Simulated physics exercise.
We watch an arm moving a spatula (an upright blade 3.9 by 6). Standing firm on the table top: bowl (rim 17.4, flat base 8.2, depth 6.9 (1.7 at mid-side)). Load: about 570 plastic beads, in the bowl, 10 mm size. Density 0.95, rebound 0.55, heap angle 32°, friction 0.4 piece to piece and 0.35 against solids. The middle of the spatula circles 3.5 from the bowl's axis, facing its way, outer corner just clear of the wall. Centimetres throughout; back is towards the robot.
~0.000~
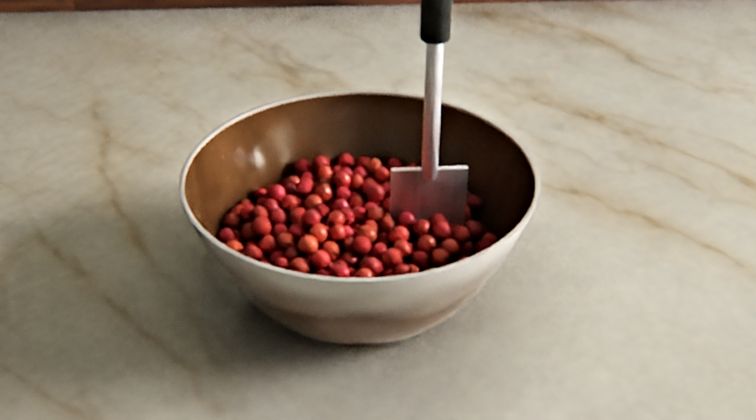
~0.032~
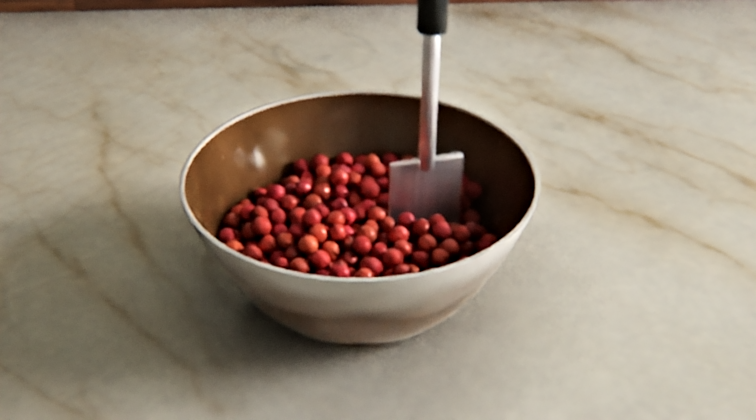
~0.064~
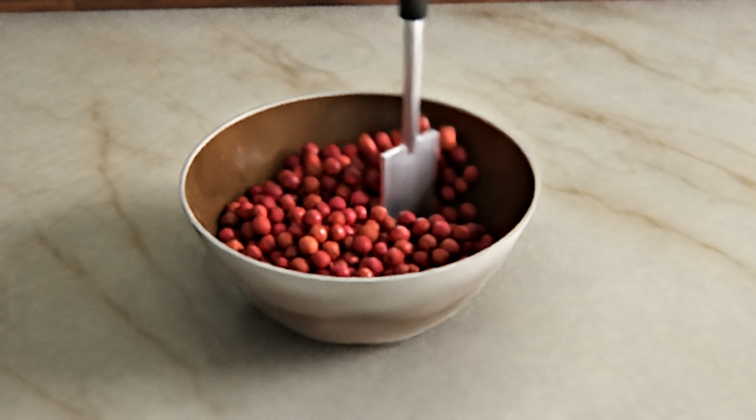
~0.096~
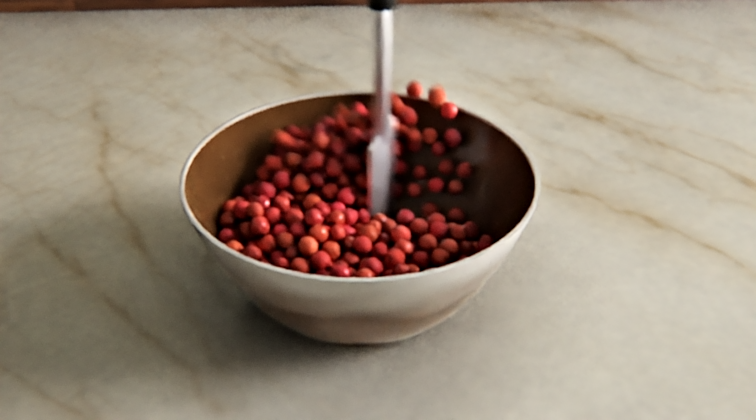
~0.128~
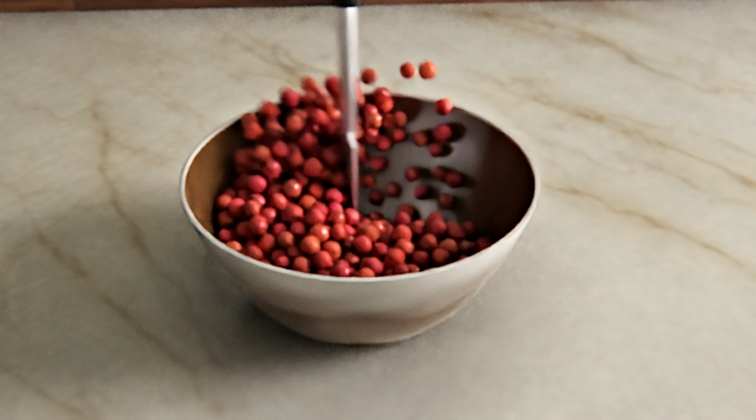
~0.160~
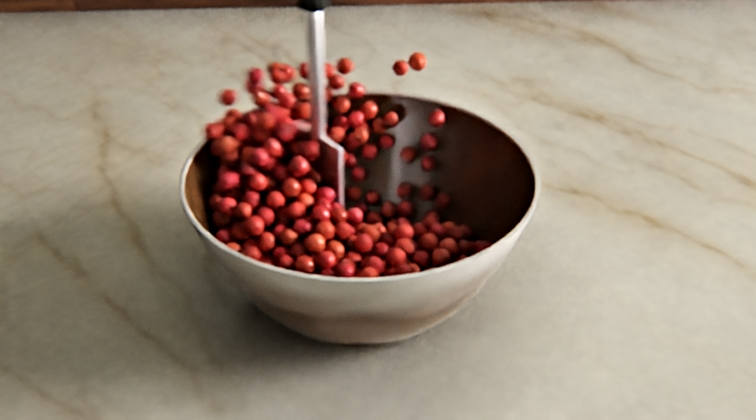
In the video, a spatula with a black handle sweeps leftward around the back of a bowl of small red beads on a marbled surface, pushing them into a rising heap and flinging several up above the rim.
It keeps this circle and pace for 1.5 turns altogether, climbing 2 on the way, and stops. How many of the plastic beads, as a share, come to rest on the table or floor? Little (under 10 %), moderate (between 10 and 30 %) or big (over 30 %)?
Share on the table or floor: Moderate (between 10 and 30 %).
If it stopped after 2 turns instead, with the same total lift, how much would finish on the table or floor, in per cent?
Then about 20 per cent.
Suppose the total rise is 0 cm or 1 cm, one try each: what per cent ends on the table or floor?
About 25 and 25 per cent.
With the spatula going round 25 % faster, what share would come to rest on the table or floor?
It would be near 30 per cent.
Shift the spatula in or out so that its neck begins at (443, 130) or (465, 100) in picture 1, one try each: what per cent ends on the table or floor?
Some 25 and 10 per cent.
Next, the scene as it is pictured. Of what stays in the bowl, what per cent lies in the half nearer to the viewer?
About 50 per cent.
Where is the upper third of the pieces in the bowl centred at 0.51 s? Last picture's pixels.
At about (380, 165).
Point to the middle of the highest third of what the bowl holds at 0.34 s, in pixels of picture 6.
Near (424, 243).
By 0.34 s, 284° round, highest piece 10 above the table; 508 in the bowl, 27 on the table or floor, 35 in flight or on the tool.
By 0.51 s, 83° round, highest piece 9 above the table; 473 in the bowl, 83 on the table or floor, 14 in flight or on the tool.
By 0.80 s, 180° round, highest piece 6 above the table; 466 in the bowl, 104 on the table or floor.
By 1.50 s, 180° round, highest piece 6 above the table; 466 in the bowl, 104 on the table or floor.
Final count, 466 in the bowl, 104 on the table or floor. That is 18 % on the table or floor.
